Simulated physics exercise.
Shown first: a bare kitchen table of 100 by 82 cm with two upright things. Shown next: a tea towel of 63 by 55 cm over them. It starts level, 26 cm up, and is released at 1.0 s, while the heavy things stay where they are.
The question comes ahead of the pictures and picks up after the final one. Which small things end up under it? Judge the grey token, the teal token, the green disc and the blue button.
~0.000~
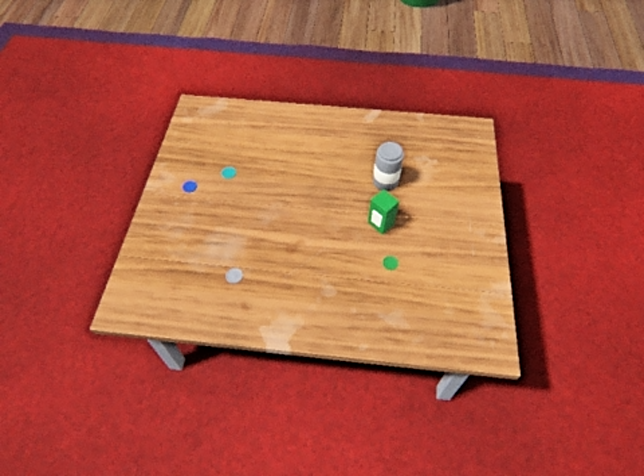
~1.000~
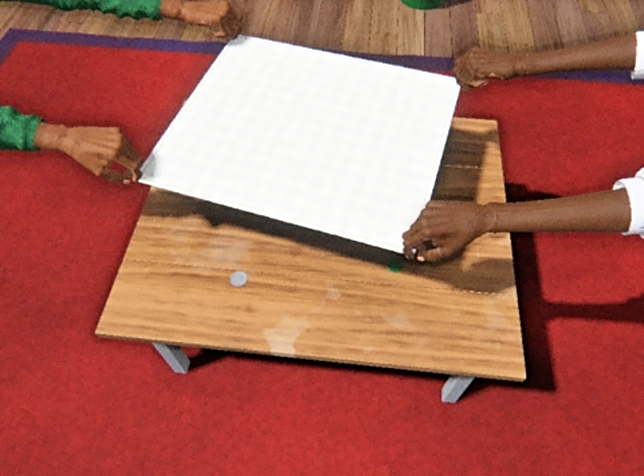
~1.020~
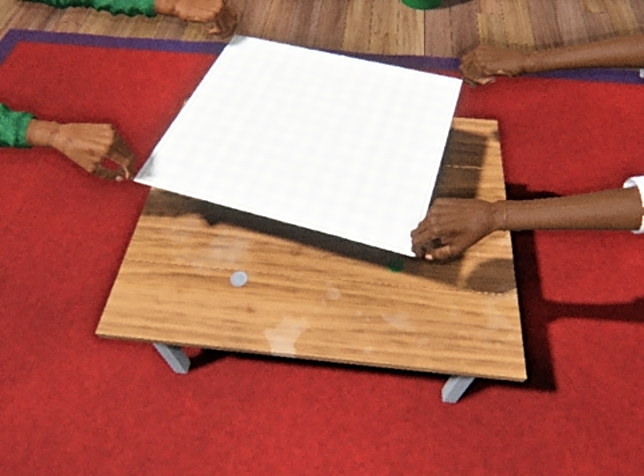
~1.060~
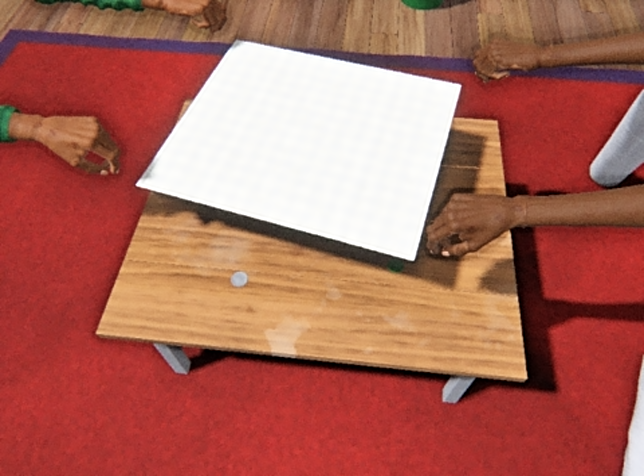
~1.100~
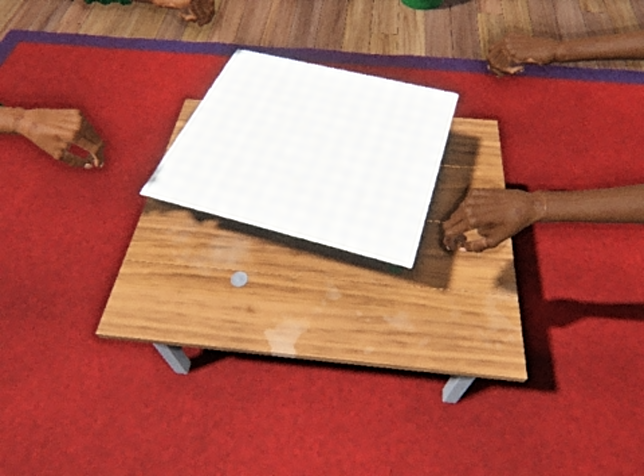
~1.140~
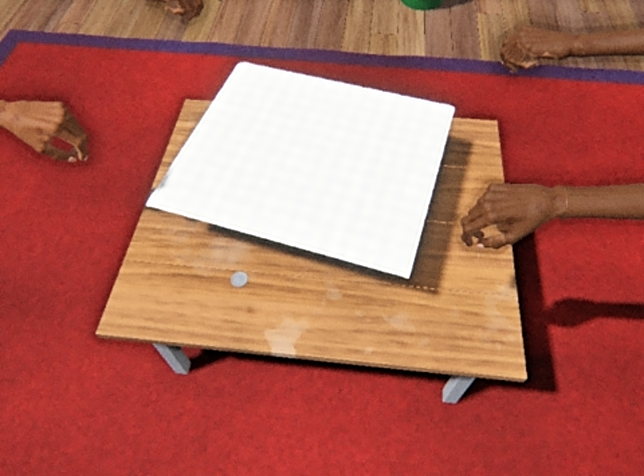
The grey token stays uncovered, the teal token vanishes under it, the green disc ends under the cloth, the blue button stays uncovered.
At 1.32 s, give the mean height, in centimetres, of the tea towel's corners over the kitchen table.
0 cm.
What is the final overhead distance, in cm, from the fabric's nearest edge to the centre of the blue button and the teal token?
I'd put the first at about 4 cm and the second at about 5 cm.
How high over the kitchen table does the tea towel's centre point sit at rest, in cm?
Height: Approx. 1 cm.
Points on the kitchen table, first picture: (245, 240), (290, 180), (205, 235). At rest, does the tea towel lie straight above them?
The first vanishes under it; the second gets covered; the third vanishes under it.
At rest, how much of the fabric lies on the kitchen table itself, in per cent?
At rest, around 60 % of it.
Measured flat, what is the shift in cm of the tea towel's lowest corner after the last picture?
Roughly 4 centimetres.
At 1.3 s, 55 % of it is down, spanning 65 by 64 cm, above green disc, teal token.
At 1.5 s, 55 % of it is down, spanning 66 by 64 cm, above green disc, teal token.
At 1.7 s, 55 % of it is down, spanning 65 by 63 cm, above green disc, teal token.
At 1.9 s, 60 % of it is down, spanning 66 by 63 cm, above green disc, teal token.
At 2.7 s, 60 % of it is down, spanning 65 by 63 cm, above green disc, teal token.
